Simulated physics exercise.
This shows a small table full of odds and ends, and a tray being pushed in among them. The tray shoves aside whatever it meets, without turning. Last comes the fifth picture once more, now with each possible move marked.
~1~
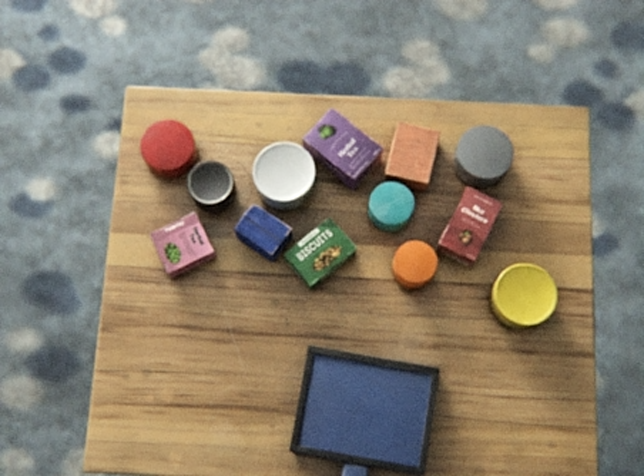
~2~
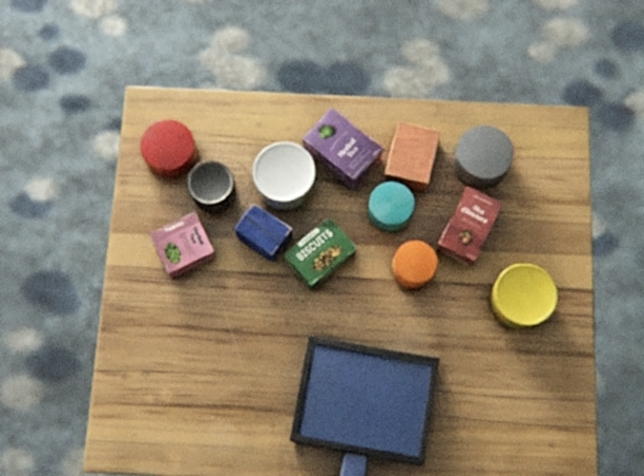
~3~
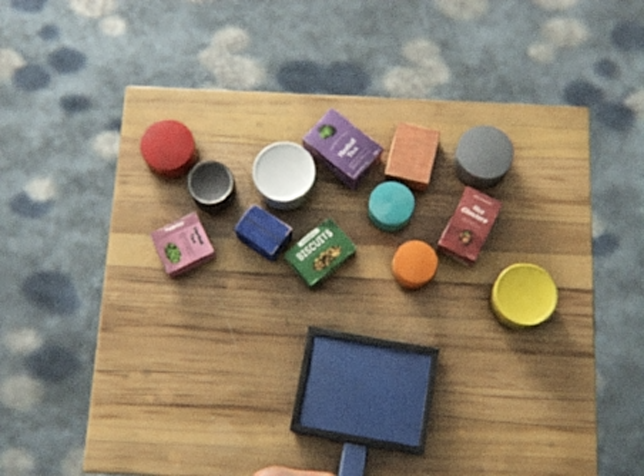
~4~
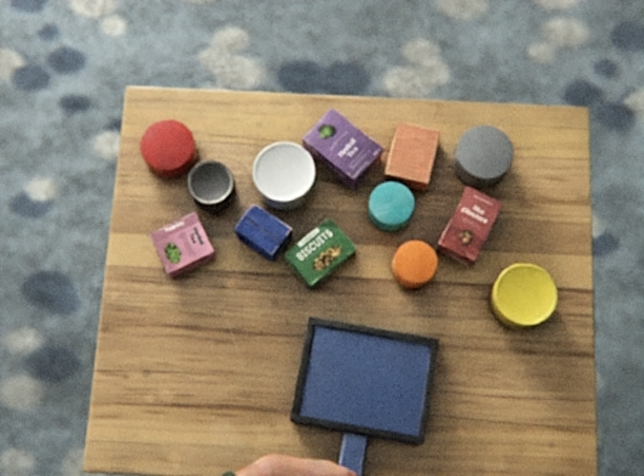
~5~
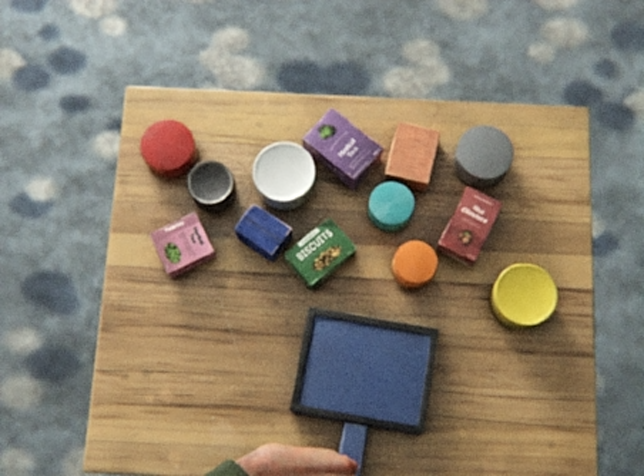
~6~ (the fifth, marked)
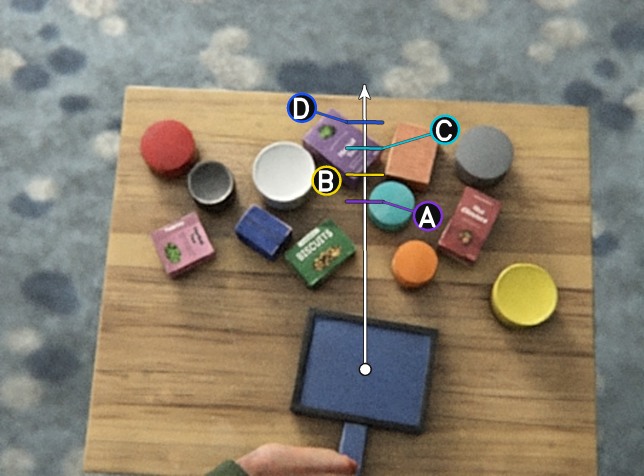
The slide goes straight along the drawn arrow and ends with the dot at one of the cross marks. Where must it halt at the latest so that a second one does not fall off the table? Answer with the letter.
It should halt at A.
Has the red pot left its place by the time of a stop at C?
By then, no.
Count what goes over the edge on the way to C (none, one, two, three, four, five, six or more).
In all, four.
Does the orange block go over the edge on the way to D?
Yes.
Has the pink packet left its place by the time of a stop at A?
No.
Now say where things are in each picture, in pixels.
Grey pot (483, 157); black tub (212, 187); turquoise tin (391, 207), in the first picture.
Tray (365, 400); purple packet (343, 149), in the second picture.
Tray (365, 390); red packet (469, 227), in the third picture.
Tray (365, 379); red pot (169, 150), in the fourth picture.
Tray (365, 370); yellow tub (523, 298); white tub (285, 176); pink packet (183, 245), in the fifth picture.
On the marked copy, A at (365, 202); B at (365, 175); C at (365, 148); D at (365, 122); the arrow from (365, 369) to (365, 86); the white dot at (365, 369).
Taking A. A third of the way, tray (365, 308); green box (333, 219); orange pot (414, 244).
Two thirds of the way, tray (365, 247); purple packet (348, 132); orange block (417, 139).
When it is over, tray (365, 205); purple packet (348, 92); orange block (428, 106); none fallen.
As for the rest, B drops two; C drops four; D drops four.
